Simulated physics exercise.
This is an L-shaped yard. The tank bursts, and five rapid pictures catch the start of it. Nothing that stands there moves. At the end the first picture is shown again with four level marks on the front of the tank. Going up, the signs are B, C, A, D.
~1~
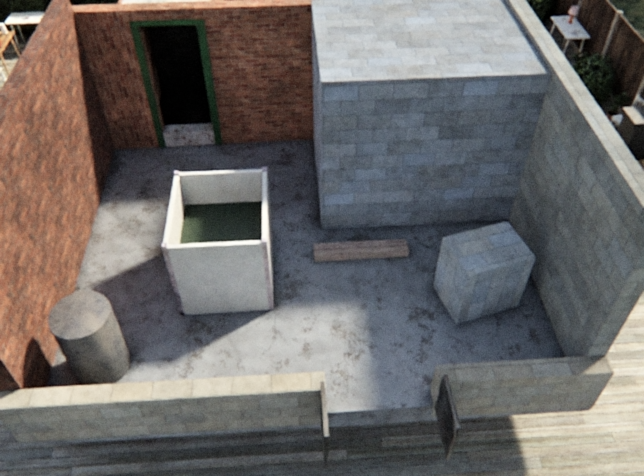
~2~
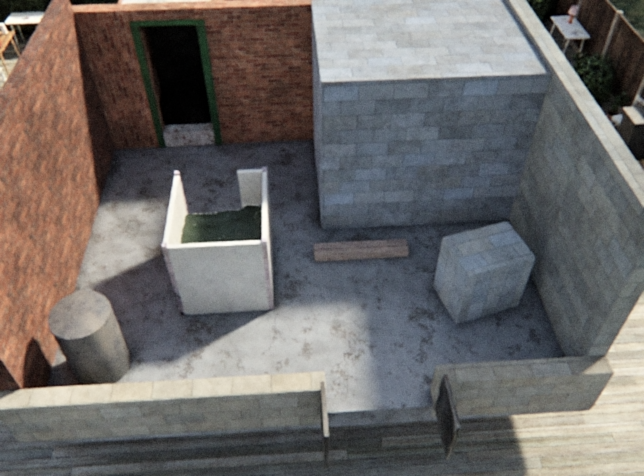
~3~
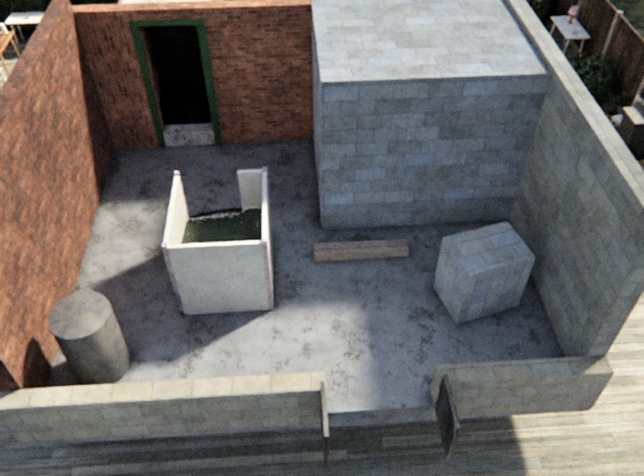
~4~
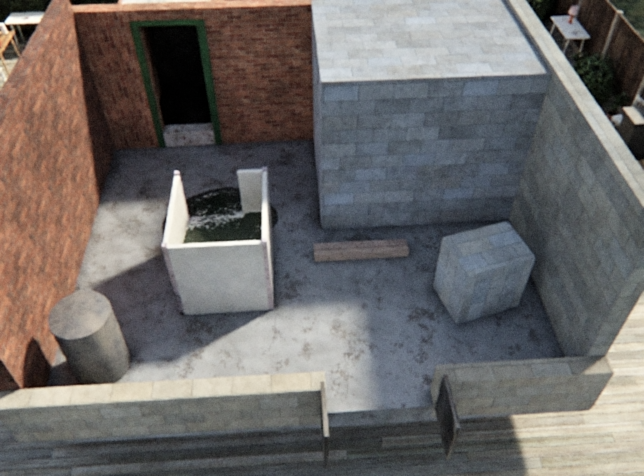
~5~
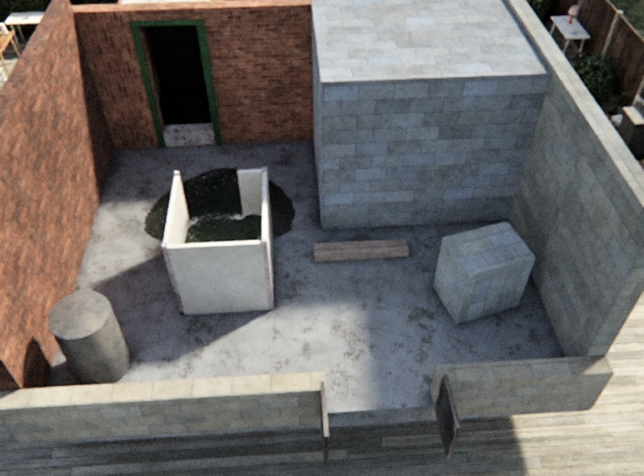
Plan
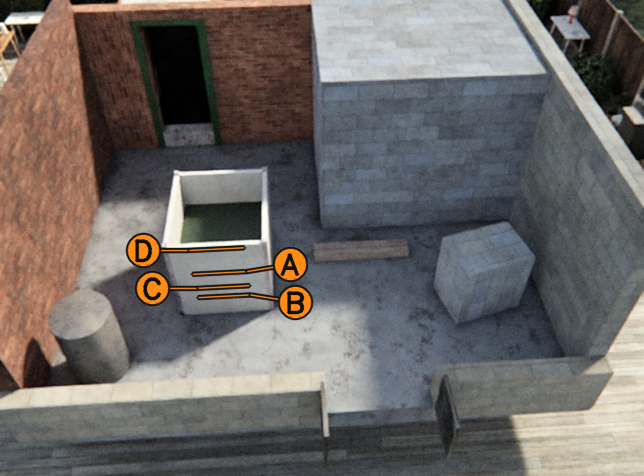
Dark water sat still in a pale, open-topped tank in a walled yard until the tank's back side opened, then it poured out behind and spread over the ground toward the green doorway.
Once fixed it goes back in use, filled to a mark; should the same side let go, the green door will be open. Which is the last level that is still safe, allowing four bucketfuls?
A is the one.
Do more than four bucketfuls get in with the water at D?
Yes, that goes wrong.
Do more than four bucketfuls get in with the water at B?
No, not at all.
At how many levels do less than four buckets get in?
Three of them.
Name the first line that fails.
Line D.
On the marked copy, A at (220, 272); B at (224, 296); C at (222, 287); D at (215, 249); from the bottom up B, C, A, D.
If A is chosen, a splash gets over, under a bucket.
If B is chosen, nothing gets over.
If C is chosen, nothing gets over.
If D is chosen, about 9 bucketfuls get in.
